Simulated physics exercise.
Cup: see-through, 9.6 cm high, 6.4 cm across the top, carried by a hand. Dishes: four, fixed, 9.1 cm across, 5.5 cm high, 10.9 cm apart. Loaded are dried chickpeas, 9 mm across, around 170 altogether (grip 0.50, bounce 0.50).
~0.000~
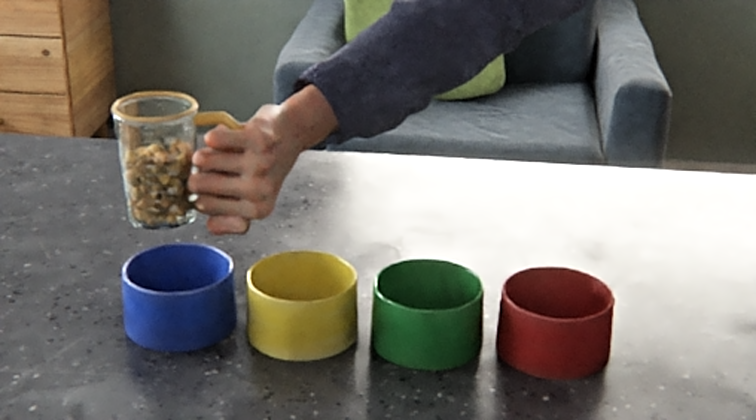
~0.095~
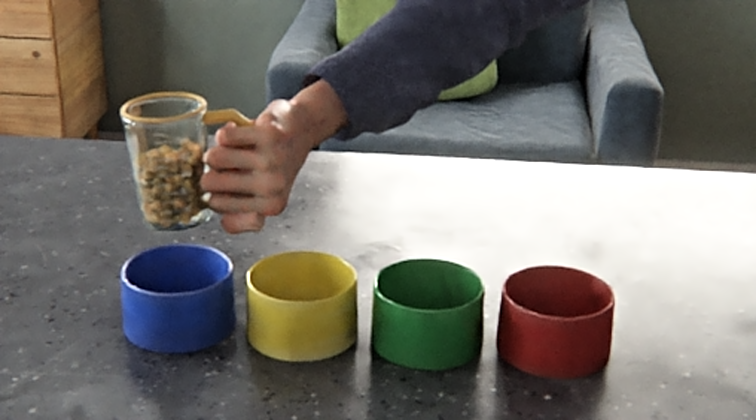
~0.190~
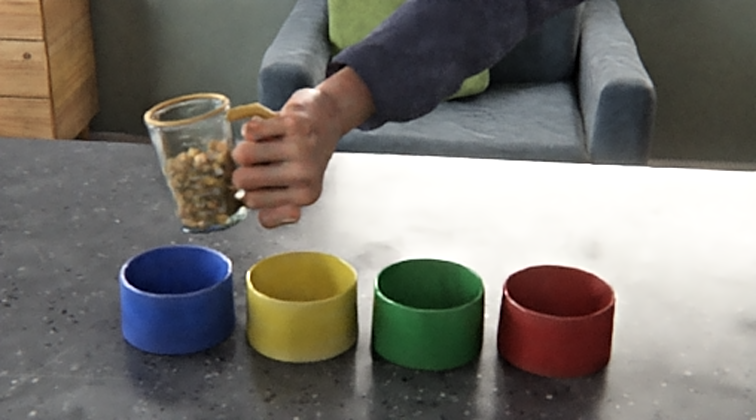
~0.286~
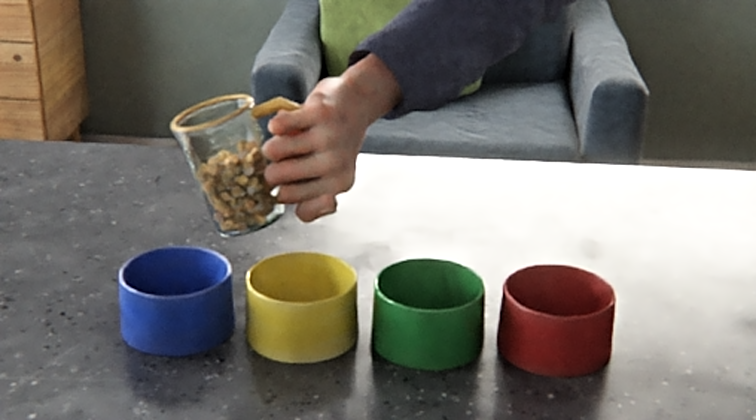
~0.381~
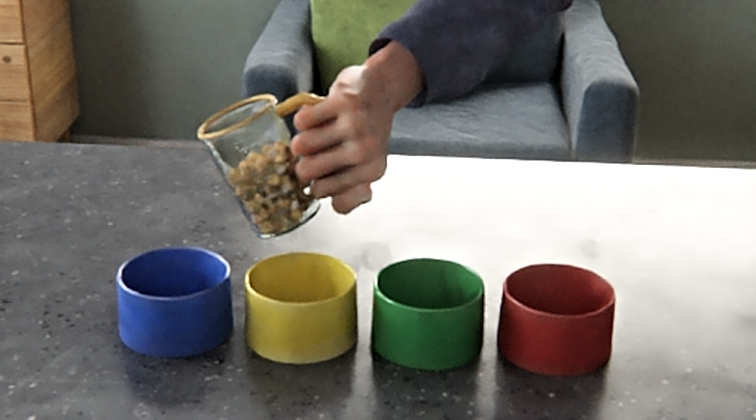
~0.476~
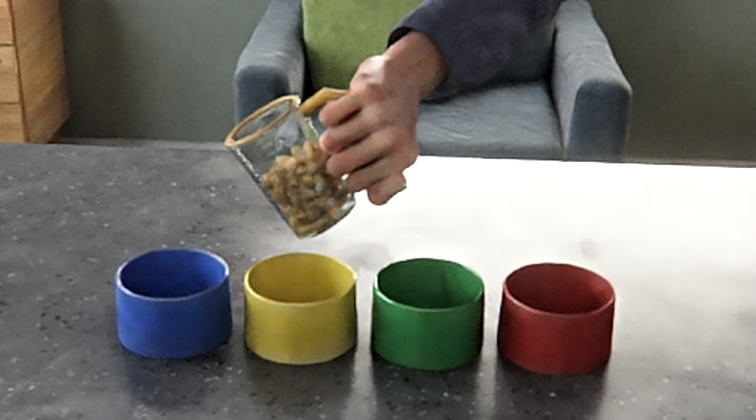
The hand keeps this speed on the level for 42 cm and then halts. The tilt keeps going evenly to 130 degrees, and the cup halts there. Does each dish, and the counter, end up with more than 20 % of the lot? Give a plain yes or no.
Red - yes, blue - no, green - no, yellow - no, counter - no.
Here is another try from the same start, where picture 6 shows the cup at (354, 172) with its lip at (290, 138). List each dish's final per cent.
Kept per dish: Red = 100, blue = 0, green = 0, yellow = 0.
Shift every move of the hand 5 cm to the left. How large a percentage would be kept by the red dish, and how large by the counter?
Red 100; counter 0.
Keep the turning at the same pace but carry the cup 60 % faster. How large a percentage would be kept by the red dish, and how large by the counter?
Shares: Red 100, counter 0.
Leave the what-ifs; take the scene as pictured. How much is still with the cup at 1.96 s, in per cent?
Estimate: Some 0 %.
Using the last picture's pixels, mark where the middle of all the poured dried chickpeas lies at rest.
Near (560, 326).
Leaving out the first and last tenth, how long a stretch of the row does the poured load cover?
That stretch comes to around 6 cm.
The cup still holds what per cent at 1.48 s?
That would be some 95 per cent.
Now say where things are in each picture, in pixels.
Cup at (159, 161), tilt 0 degrees, lip at (116, 104), moved 0.0 cm; middle of the pieces at (155, 179); blue dish at (178, 268); yellow dish at (302, 276); green dish at (429, 284); red dish at (558, 293), in the first picture.
Cup at (170, 163), tilt 3 degrees, lip at (125, 107), moved 1.0 cm; middle of the pieces at (167, 180), in the second picture.
Cup at (200, 165), tilt 10 degrees, lip at (149, 114), moved 3.6 cm; middle of the pieces at (200, 183), in the third picture.
Cup at (232, 167), tilt 17 degrees, lip at (174, 123), moved 6.3 cm; middle of the pieces at (233, 185), in the fourth picture.
Cup at (263, 168), tilt 25 degrees, lip at (201, 131), moved 8.9 cm; middle of the pieces at (267, 186), in the fifth picture.
Cup at (295, 170), tilt 32 degrees, lip at (228, 140), moved 11.5 cm; middle of the pieces at (300, 187); blue dish at (173, 273); yellow dish at (300, 278); green dish at (429, 283); red dish at (559, 288). Its pace works out near 75 degrees a second; the hand travels 28 cm a second, in the sixth picture.
Then, at 1.08 s, tilt 79 degrees; cup holds 100 %.
Then, at 1.48 s, tilt 109 degrees; cup holds 95 %, red 5 %.
After 1.96 s, tilt 130 degrees; cup holds 0 %, red 90 %.
In the end, at 2.5 s, red 90 %, blue 0 %, green 0 %, yellow 0 %, counter 10 %.
